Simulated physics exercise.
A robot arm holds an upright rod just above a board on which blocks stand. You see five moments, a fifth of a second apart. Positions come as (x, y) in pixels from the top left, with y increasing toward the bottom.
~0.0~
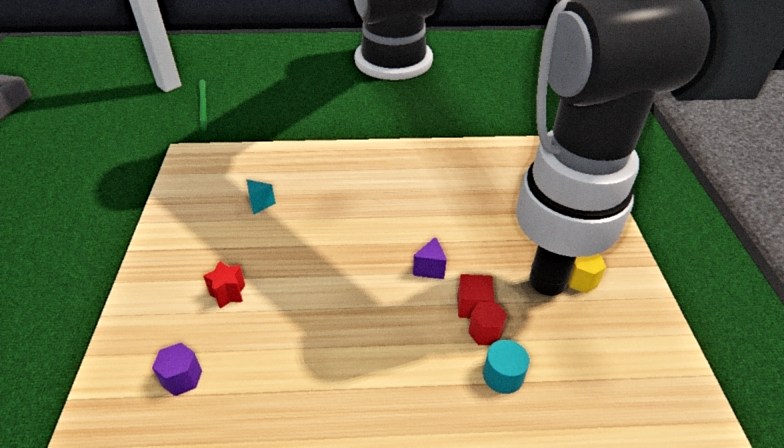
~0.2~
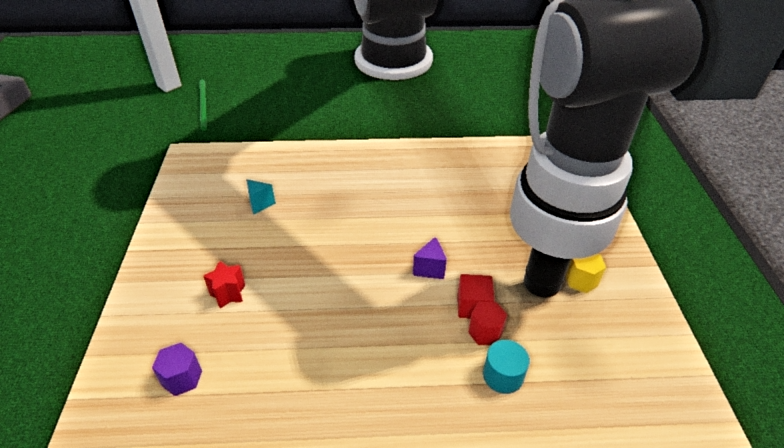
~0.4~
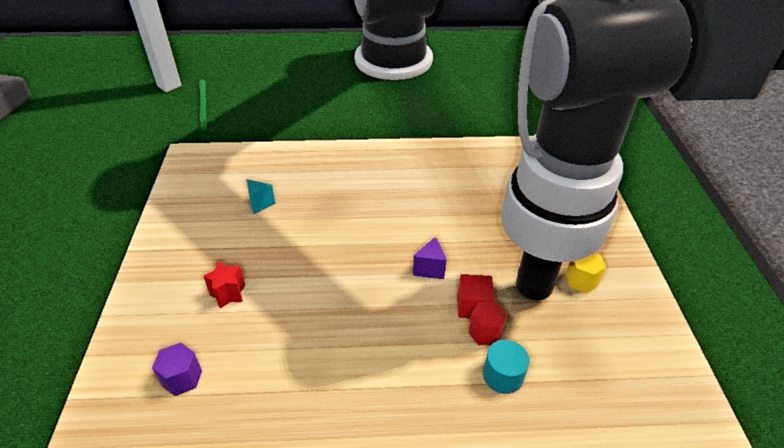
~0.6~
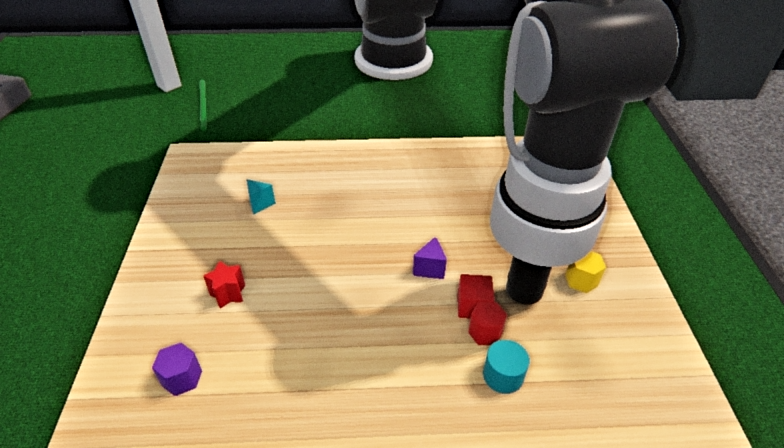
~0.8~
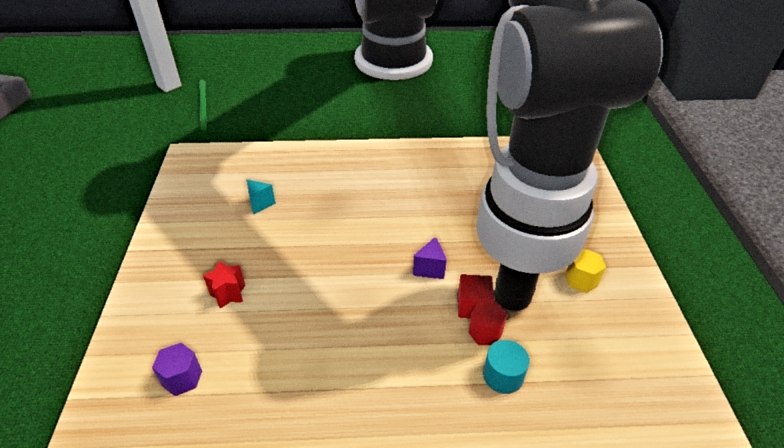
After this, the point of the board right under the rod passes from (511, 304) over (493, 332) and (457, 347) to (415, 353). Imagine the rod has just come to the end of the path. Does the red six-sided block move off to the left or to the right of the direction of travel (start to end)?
The shift is to the left of that direction.
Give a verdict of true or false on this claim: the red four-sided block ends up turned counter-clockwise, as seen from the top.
That is false.
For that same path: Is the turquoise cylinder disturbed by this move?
Answer: Unmoved.
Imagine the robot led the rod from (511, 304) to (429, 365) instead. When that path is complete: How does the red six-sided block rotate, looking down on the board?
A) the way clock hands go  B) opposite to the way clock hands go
B (opposite to the way clock hands go)
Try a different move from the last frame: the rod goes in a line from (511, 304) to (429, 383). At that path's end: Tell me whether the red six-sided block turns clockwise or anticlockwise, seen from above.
It twists anticlockwise.
On the path given first. One third of the way, rod (494, 325); red four-sided block (468, 288), turned 25° clockwise; red six-sided block (473, 334).
Two thirds of the way, rod (458, 341); red four-sided block (467, 288), turned 30° clockwise; red six-sided block (445, 357), turned 40° anticlockwise.
At the end, rod (416, 346); red four-sided block (467, 288), turned 30° clockwise; red six-sided block (436, 366), turned 65° anticlockwise; turquoise cylinder not moved.
